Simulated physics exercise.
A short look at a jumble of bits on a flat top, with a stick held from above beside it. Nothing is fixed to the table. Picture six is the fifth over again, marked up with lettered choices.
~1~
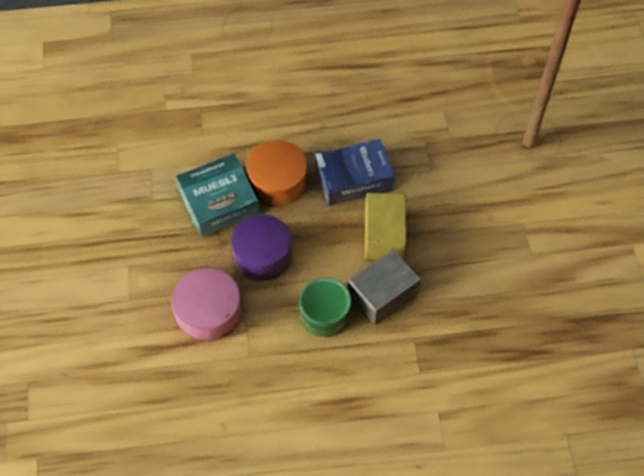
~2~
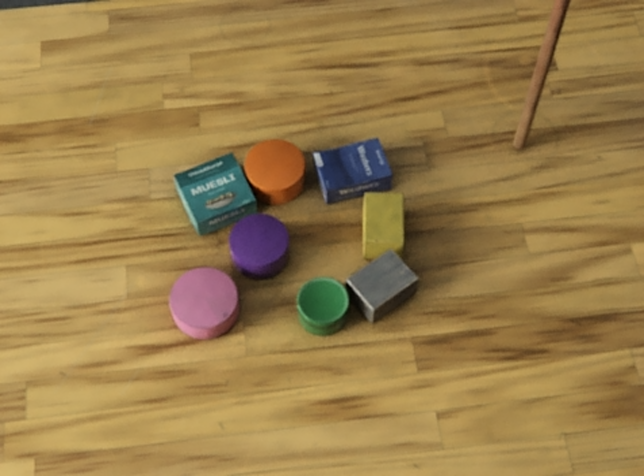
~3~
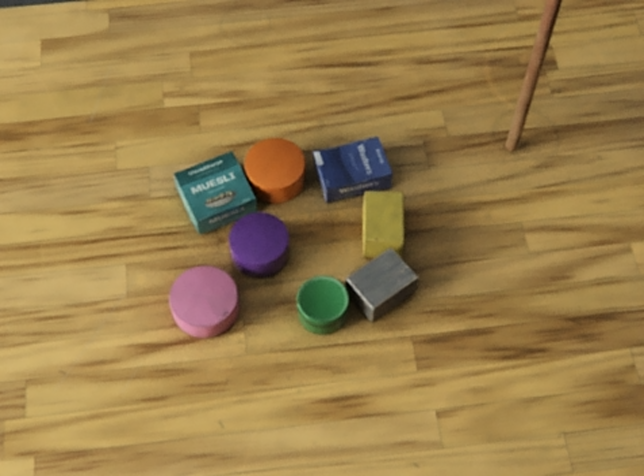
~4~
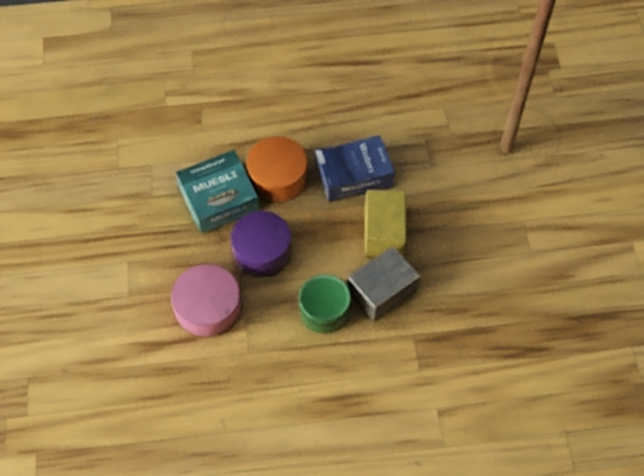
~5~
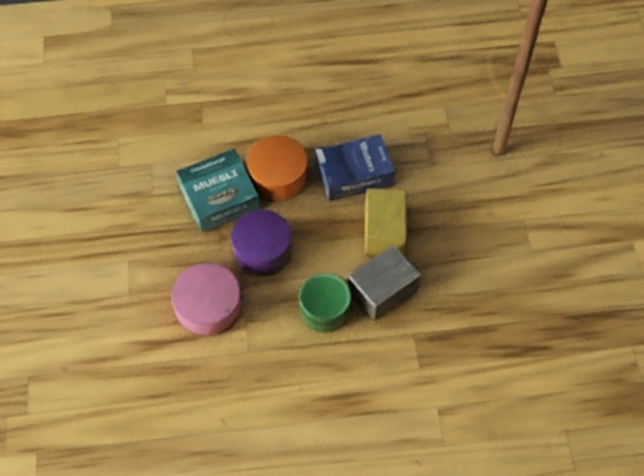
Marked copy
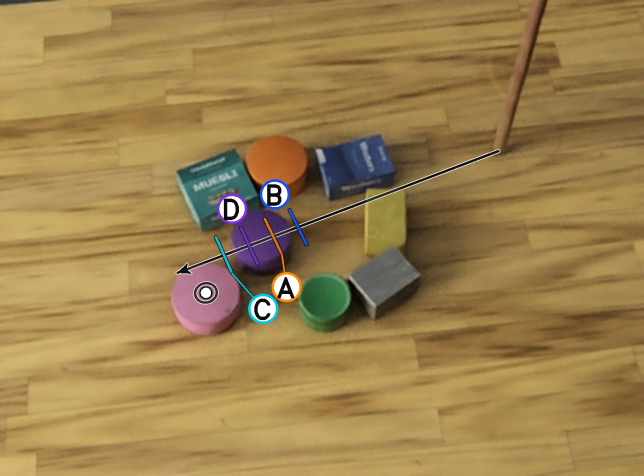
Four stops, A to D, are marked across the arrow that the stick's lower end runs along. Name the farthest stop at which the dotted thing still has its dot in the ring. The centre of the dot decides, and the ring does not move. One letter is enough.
A.
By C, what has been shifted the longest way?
It is the purple pot.
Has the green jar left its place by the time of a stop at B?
No.
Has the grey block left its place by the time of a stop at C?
No.
On the marked copy, A at (273, 237); B at (298, 227); C at (224, 255); D at (249, 246); the arrow from (498, 151) to (178, 273); the white dot at (206, 293).
Taking A. A third of the way, foot of the stick (420, 182).
Two thirds of the way, foot of the stick (340, 212); blue box (326, 165); orange pot (257, 153).
When it is over, foot of the stick (274, 238); blue box (326, 165); orange pot (257, 153); the dot is still in its ring.
As for the rest, B keeps the dot in but is short; C shifts the dotted thing to (181, 333); D shifts the dotted thing to (193, 316).
